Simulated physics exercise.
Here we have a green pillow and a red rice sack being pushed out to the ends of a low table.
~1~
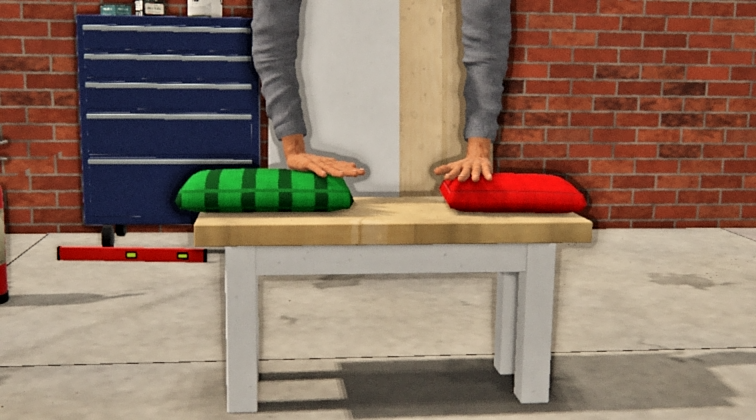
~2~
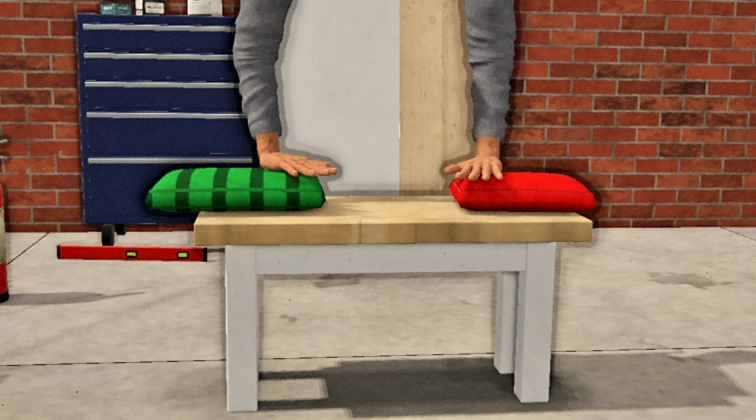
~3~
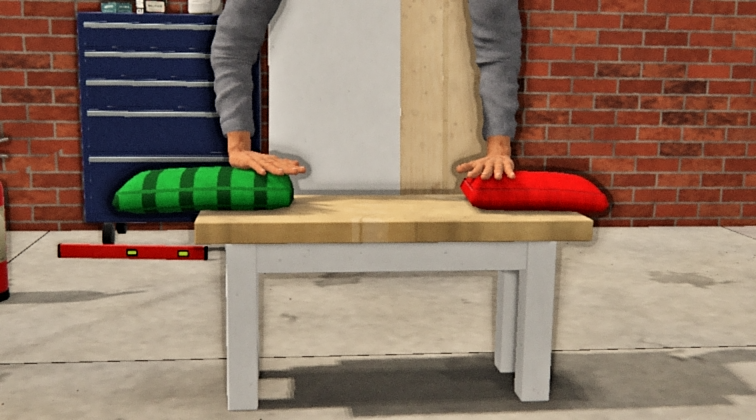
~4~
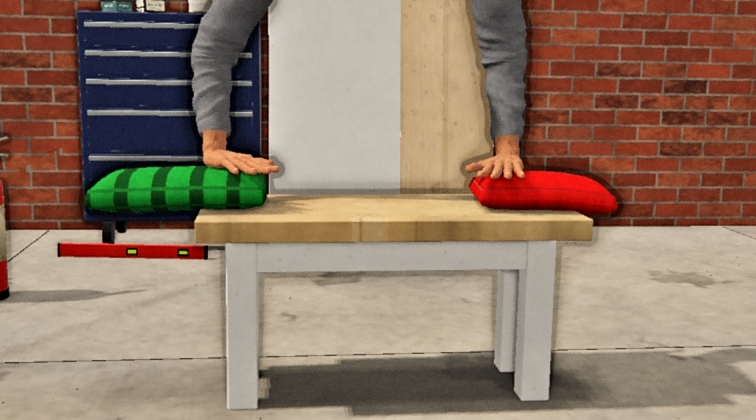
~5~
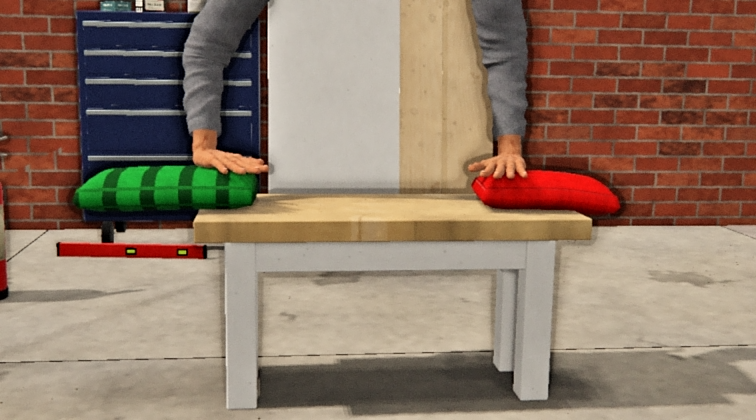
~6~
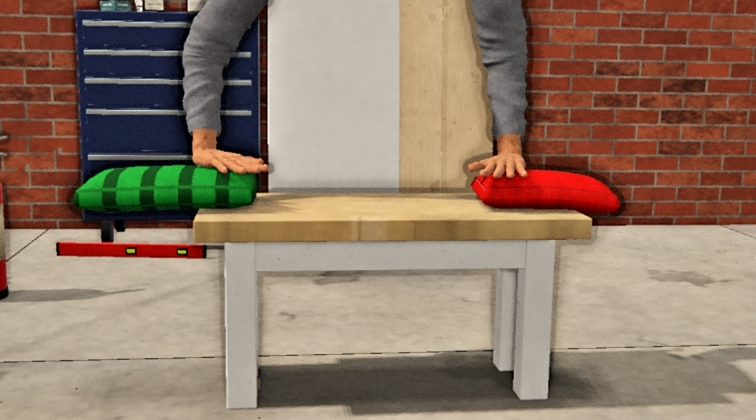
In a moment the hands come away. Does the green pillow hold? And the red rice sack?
Outcome: The green pillow goes down, the red rice sack stays up there.
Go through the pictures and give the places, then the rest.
Pillow tip (183, 197); rice sack tip (577, 200), in the first picture.
Pillow tip (154, 197); rice sack tip (587, 200), in the second picture.
Pillow tip (122, 198); rice sack tip (598, 201), in the third picture.
Pillow tip (94, 197); rice sack tip (607, 202), in the fourth picture.
Pillow tip (84, 196); rice sack tip (610, 202), in the fifth picture.
Pillow tip (83, 196), well over half past the edge; rice sack tip (610, 202), about a third past the edge, in the sixth picture.
Then, 0.30 s on from there, pillow tipping outwards near (167, 225); rice sack as it was left.
Then, 0.56 s on from there, pillow falling near (119, 289); rice sack as it was left.
Then, 0.80 s on from there, pillow on the floor near (27, 369); rice sack as it was left.
In the end, pillow on the floor near (11, 368); rice sack as it was left. The green pillow slumps off the end and the red rice sack remains on top.
